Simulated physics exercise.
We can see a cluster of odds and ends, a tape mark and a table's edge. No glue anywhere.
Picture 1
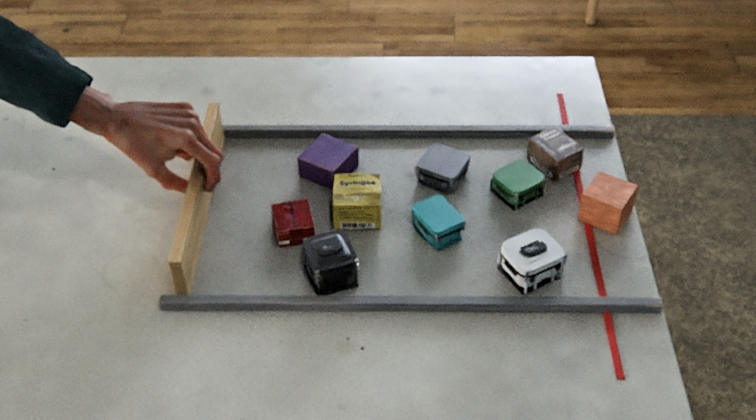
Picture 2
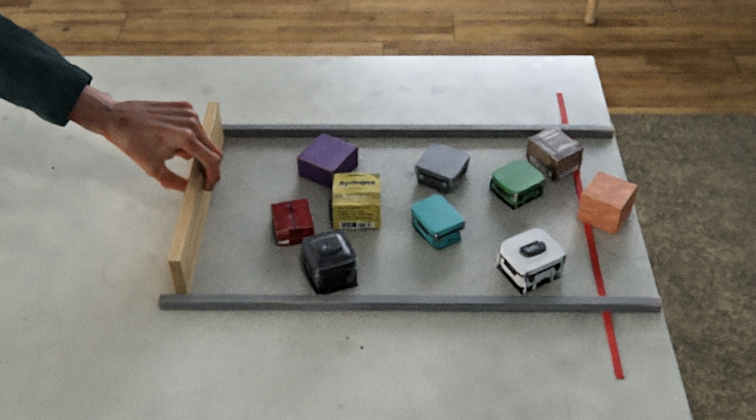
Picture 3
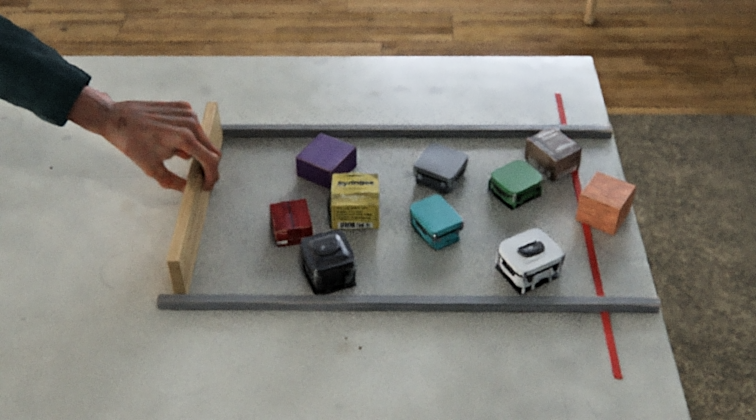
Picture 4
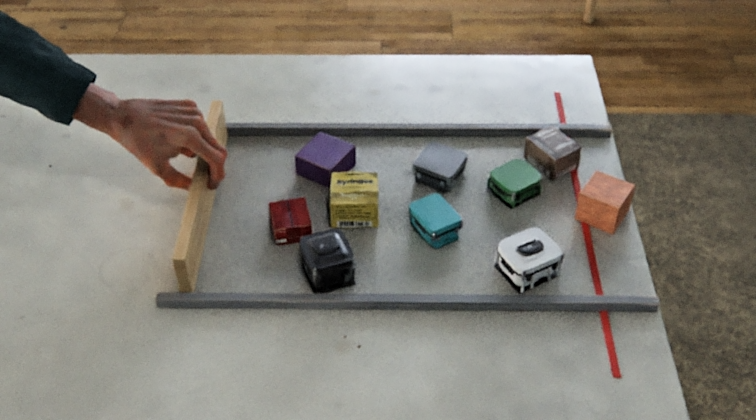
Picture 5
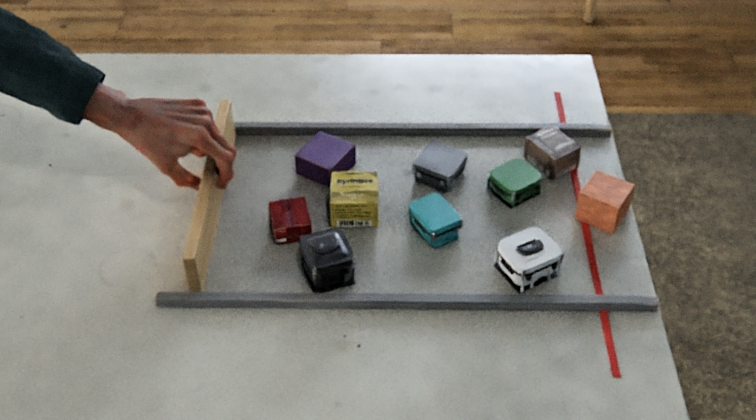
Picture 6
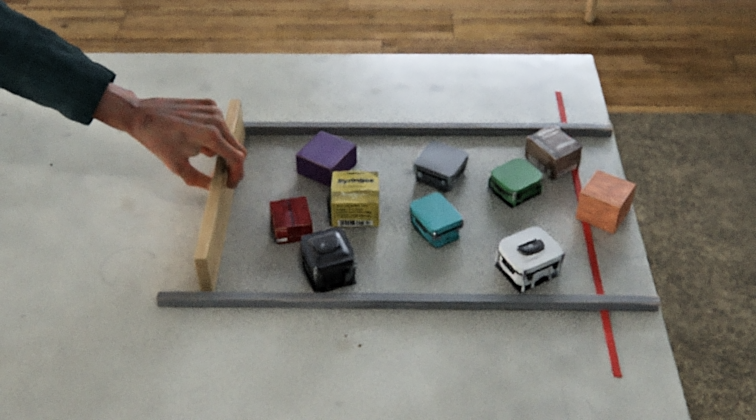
On a pale tabletop, a hand grips an upright wooden board at the left end of two gray rails, with colorful blocks and small cases scattered between them. The board stays nearly still at first, then the hand slides it slightly right, while the objects remain in place.
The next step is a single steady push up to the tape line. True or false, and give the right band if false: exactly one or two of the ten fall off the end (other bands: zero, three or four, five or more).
False, five or more fall off.
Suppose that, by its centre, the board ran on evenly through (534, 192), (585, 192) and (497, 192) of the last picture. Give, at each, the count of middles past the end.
In order of the places given, that's 1, 6 and 0.
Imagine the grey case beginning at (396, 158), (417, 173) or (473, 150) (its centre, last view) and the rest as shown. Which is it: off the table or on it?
Order of tries: Off, off, off.
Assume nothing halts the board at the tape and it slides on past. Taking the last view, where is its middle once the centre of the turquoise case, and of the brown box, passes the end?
About (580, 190), and about (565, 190) for the other.
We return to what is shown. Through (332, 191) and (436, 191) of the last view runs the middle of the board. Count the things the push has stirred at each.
I count 4 first and 7 after.
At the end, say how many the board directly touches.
The count comes out at 4.
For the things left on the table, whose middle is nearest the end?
It would be the yellow box.
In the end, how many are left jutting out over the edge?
That'd be 1.
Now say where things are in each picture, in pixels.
The first picture shows orange block (608, 203); brown box (555, 154); white case (531, 261); board (200, 193); tape (585, 213).
The second picture shows brown box (555, 153); purple block (328, 161).
The third picture shows white case (529, 260); yellow box (356, 201).
The fourth picture shows orange block (605, 202); green case (515, 183).
The fifth picture shows brown box (552, 152); black case (327, 260).
The sixth picture shows orange block (605, 201); brown box (553, 152); white case (529, 258); board (223, 190); tape (583, 211).
Soon after, none off yet; orange block at rest near (605, 201); brown box at rest near (553, 152); white case at rest near (529, 258).
After that, none off yet; orange block moving near (609, 203); brown box moving near (558, 150); white case displaced a little near (554, 263).
In the end, the number that fall off is five or more; gone, turquoise case, grey case, green case, white case, brown box and orange block.
